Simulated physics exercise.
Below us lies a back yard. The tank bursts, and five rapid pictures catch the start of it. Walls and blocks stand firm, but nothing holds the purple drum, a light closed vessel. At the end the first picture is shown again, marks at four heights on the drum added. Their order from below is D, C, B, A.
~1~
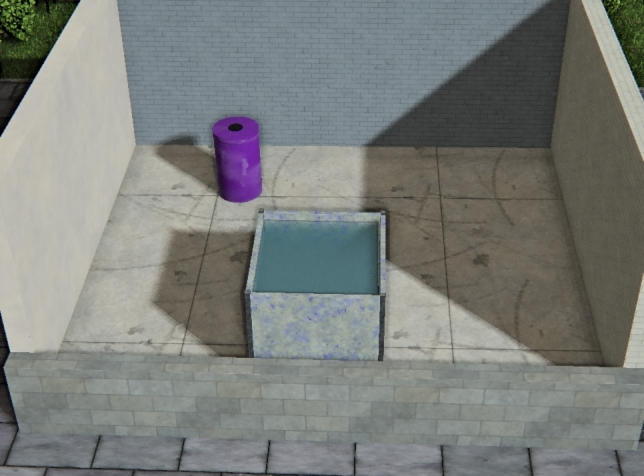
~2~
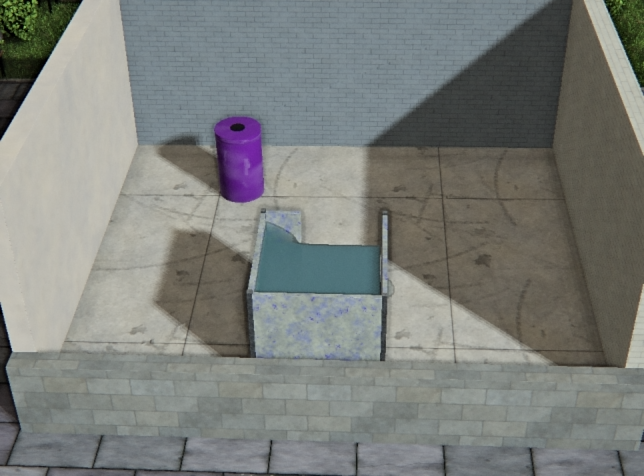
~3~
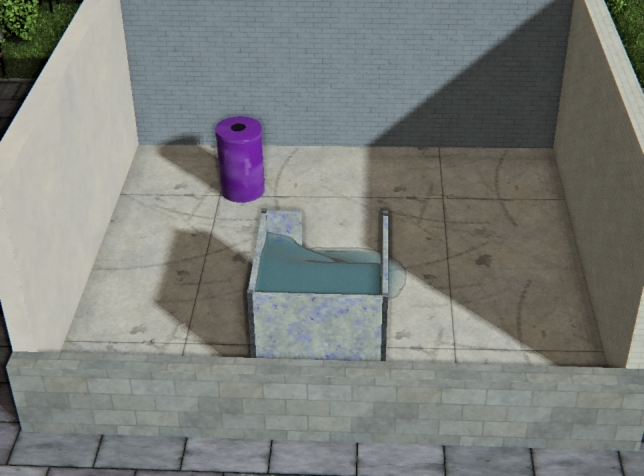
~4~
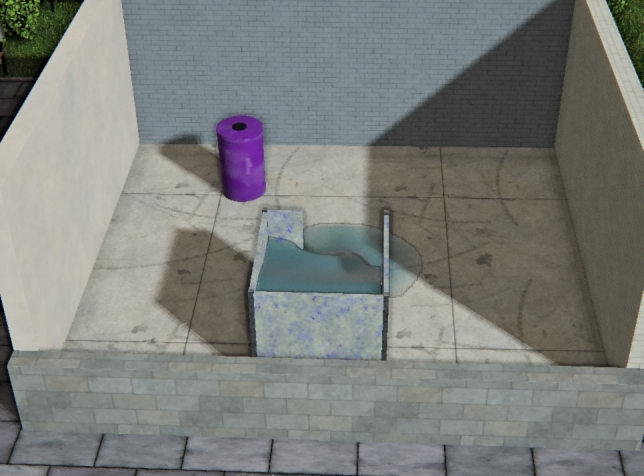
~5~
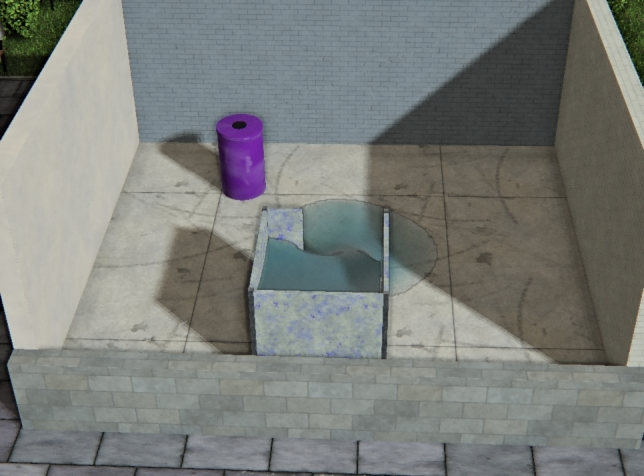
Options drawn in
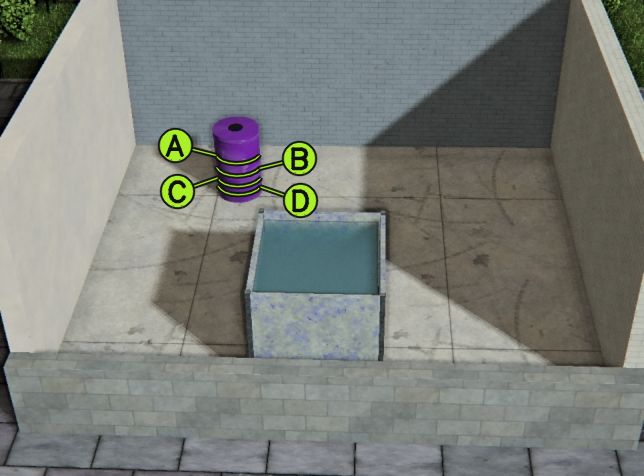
A walled back yard with a stone tank losing part of its far side, water spreading across the paving near a purple drum.
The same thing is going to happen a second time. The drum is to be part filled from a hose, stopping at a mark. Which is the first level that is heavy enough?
I would pick mark C.
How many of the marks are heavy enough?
Three.
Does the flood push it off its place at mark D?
Yes, that goes wrong.
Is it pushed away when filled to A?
No, not at all.
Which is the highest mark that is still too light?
The answer is D.
On the marked copy, A at (235, 163); B at (236, 176); C at (237, 186); D at (237, 194); from the bottom up D, C, B, A.
For mark A, it does not move.
For mark B, it does not move.
For mark C, it does not move.
For mark D, it is pushed about its own width away.
